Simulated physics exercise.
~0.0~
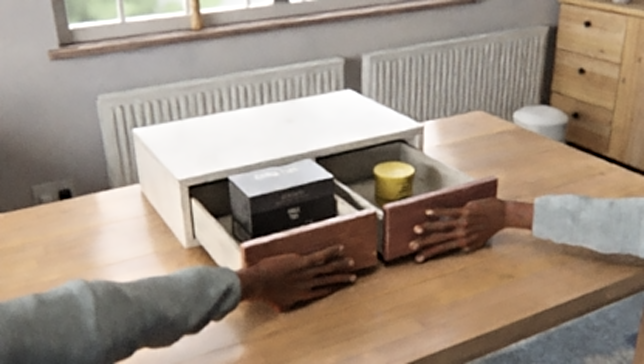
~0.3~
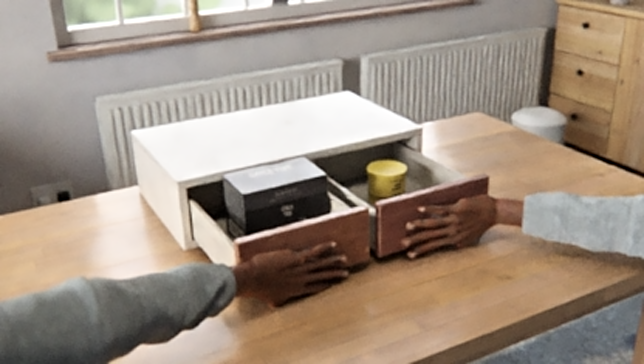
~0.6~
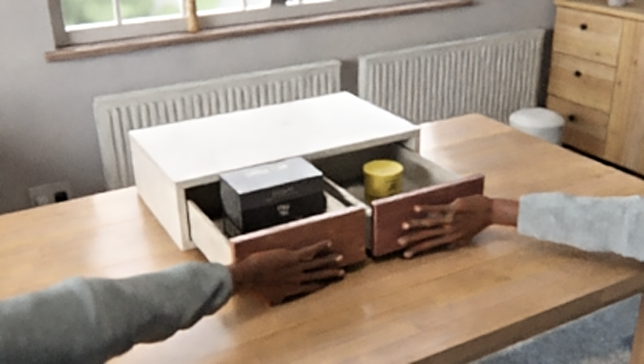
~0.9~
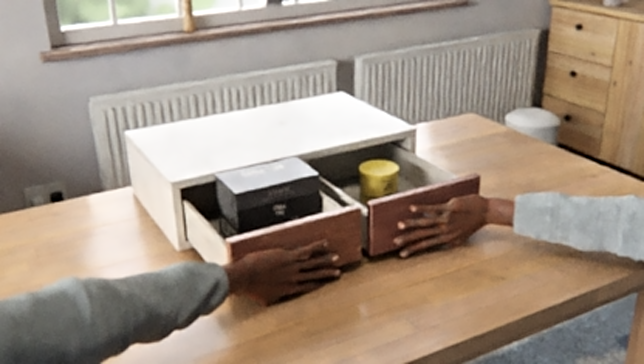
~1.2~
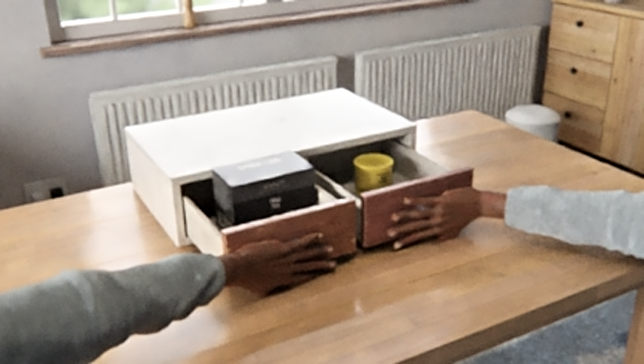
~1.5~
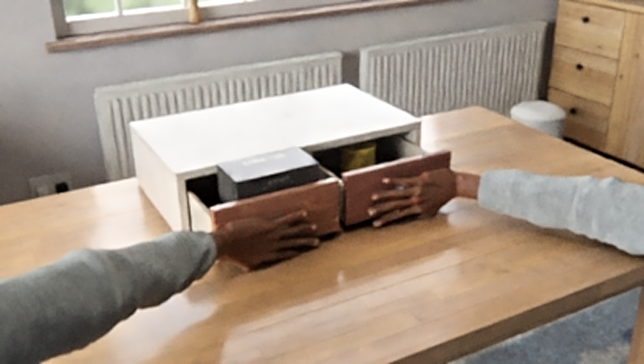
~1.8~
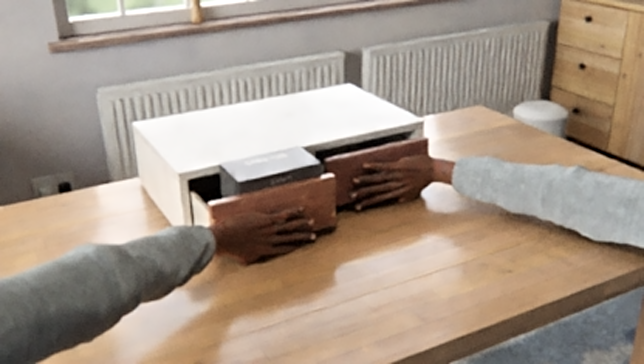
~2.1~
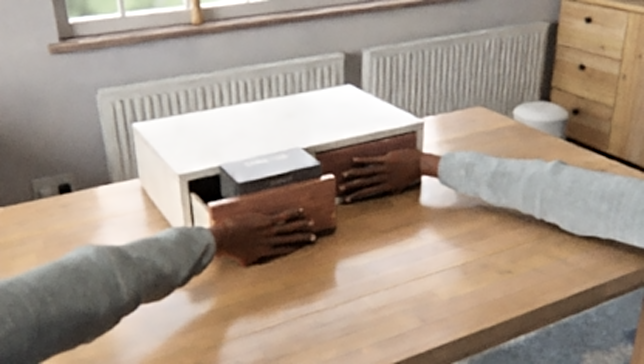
On a wooden table near a window, two hands pushed in the open drawers of a small white chest, one holding a black box and the other a yellow tin; the right drawer closed fully, but the left stayed partly open with the box showing.
